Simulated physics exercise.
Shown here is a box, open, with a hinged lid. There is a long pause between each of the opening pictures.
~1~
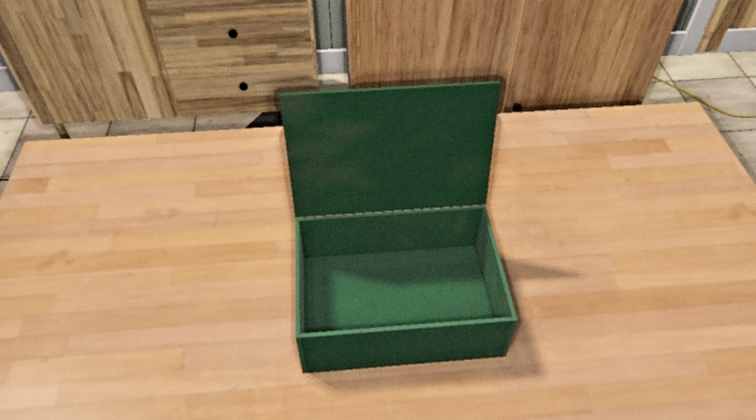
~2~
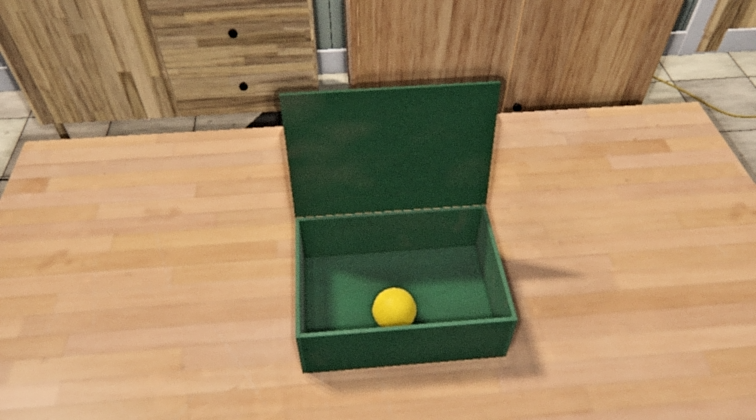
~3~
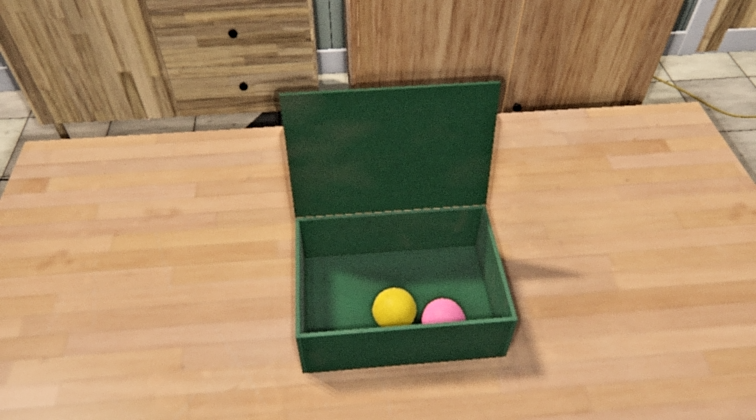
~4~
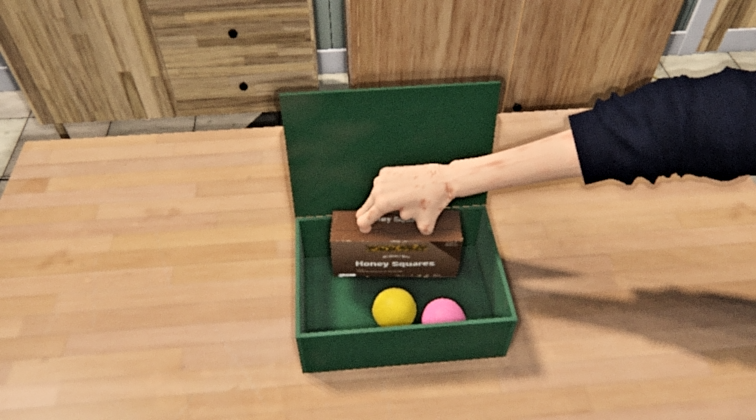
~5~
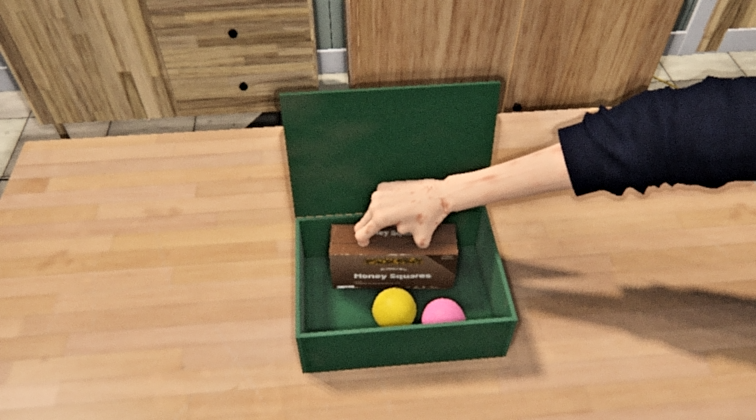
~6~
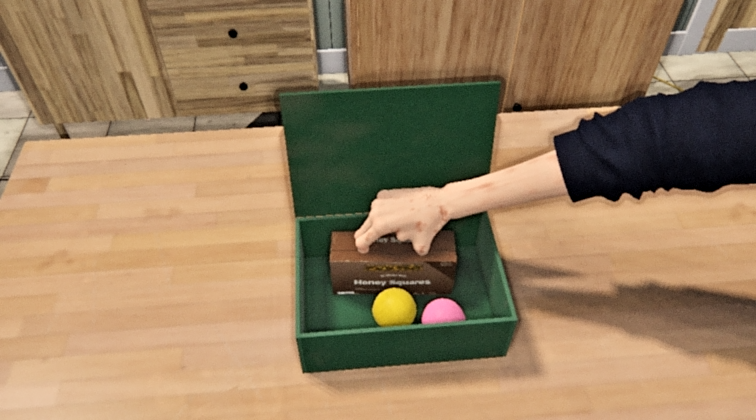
At first, an open green box with a hinged lid sits empty on a wooden table, then a yellow ball appears inside, followed by a pink ball to its right. A hand reaching in from the right then lowers a brown carton into the box behind the balls, still gripping it.
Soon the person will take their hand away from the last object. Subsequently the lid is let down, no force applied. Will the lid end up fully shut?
Yes, on the rim.
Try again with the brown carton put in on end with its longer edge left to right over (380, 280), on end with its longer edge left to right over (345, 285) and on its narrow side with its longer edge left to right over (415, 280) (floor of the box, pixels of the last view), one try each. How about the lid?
On the first go the lid is stopped short, on the second it is stopped short, on the third it comes to rest closed.
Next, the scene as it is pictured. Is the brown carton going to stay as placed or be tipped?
Well, the brown carton stays just as set.
Then, 1.20 s later than the last frame, lid starting down.
Then, 1.60 s later than the last frame, lid 59° above the rim.
Then, 1.80 s later than the last frame, lid 32° above the rim.
Then, 2.00 s later than the last frame, lid shut.
When it is over, lid shut; all 3 as before. End places, in pixels of the last picture, brown carton near (393, 263).
